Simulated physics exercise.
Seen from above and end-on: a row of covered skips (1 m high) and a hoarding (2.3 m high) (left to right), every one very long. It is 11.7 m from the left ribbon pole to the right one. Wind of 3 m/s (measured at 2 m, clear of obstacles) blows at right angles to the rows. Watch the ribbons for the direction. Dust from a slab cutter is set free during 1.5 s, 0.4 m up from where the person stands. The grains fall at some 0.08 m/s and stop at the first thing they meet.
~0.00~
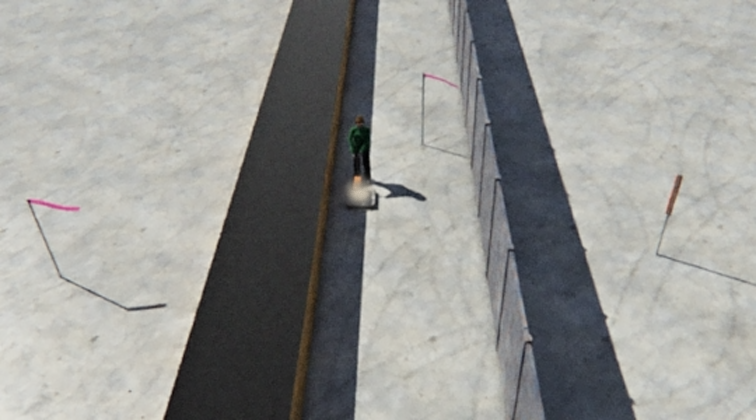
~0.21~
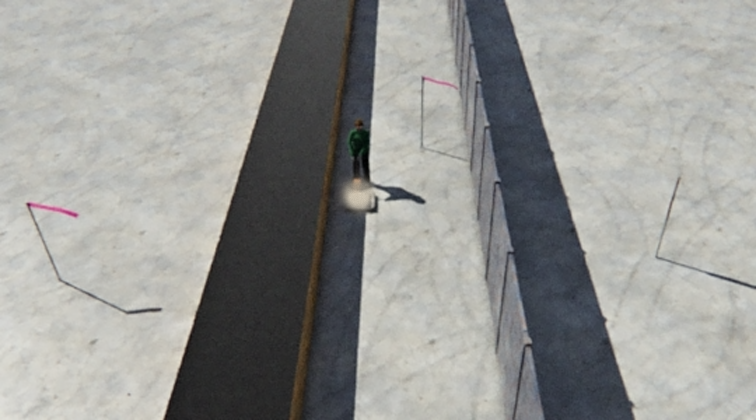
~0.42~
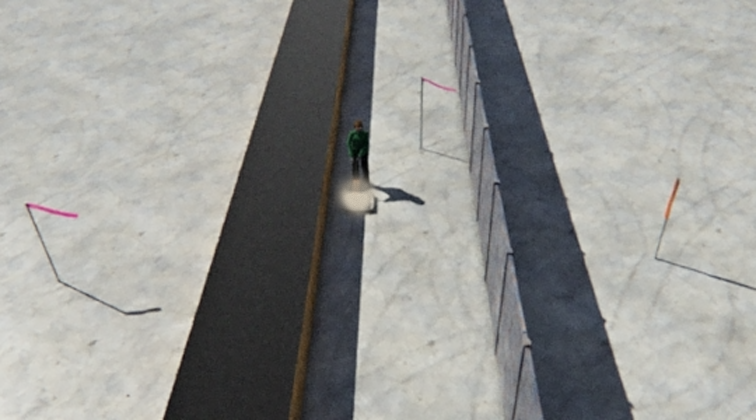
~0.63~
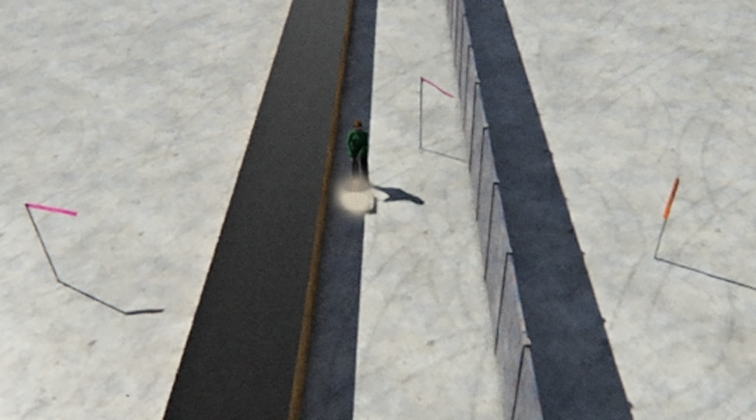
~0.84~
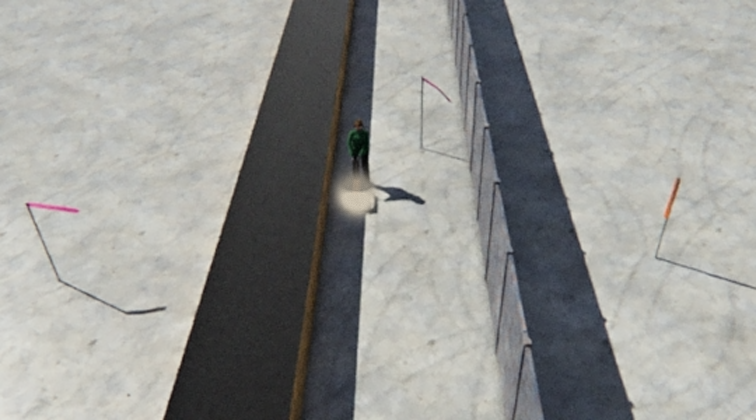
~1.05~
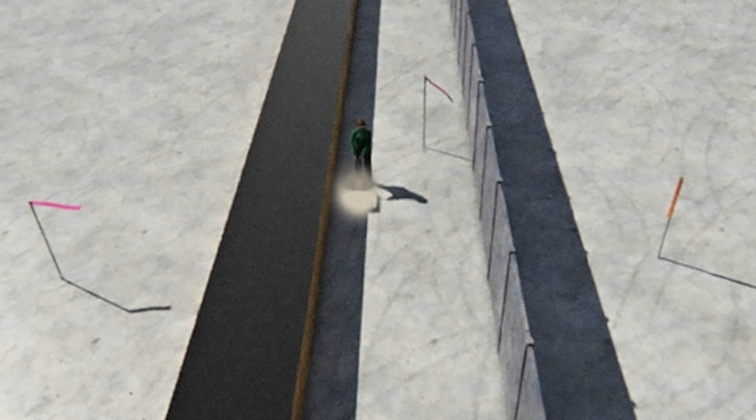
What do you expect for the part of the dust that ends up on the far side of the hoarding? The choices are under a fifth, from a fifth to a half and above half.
It is between a fifth and a half that ends up on the far side.
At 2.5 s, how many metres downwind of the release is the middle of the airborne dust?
About 0.0 m.
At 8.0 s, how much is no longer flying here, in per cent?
Some 35 per cent.
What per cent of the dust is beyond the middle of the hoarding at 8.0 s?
About 15 %.
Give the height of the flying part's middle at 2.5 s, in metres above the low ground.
Roughly 0.4 m up.
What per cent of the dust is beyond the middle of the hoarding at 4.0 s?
About 1 %.
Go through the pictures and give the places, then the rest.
The first picture shows the left ribbon ends at (80, 209), leaning 75 degrees to the right, the dust in the air spans x = 355 to 370 around y = 190 and it comes from (360, 193).
The second picture shows the dust in the air spans x = 350 to 365 around y = 195.
The third picture shows the inner ribbon ends at (457, 91), leaning 65 degrees to the right, the dust in the air spans x = 350 to 365 around y = 195 and the top of the hoarding crosses (484, 117).
The fourth picture shows the left ribbon ends at (77, 214), leaning 75 degrees to the right and the dust in the air spans x = 350 to 365 around y = 195.
The fifth picture shows the right ribbon ends at (666, 218), hanging almost straight and the dust in the air spans x = 345 to 365 around y = 195.
The sixth picture shows the inner ribbon ends at (452, 102), leaning 45 degrees to the right, the dust in the air spans x = 350 to 365 around y = 195 and the top of the hoarding crosses (487, 115).
After 2.5 s, 2 % is no longer flying here, and 0 % is beyond the hoarding; the middle of what still flies is 0.5 m above the low ground, near (353, 191).
After 4.0 s, 9 % is no longer flying here, and 1 % is beyond the hoarding; the middle of what still flies is 0.5 m above the low ground, near (349, 188).
After 8.0 s, 34 % is no longer flying here, and 16 % is beyond the hoarding; the middle of what still flies is 0.9 m above the low ground, near (356, 175).
After 20.0 s, 78 % is no longer flying here, and 28 % is beyond the hoarding.
After 45.0 s, 98 % is no longer flying here, and 30 % is beyond the hoarding.
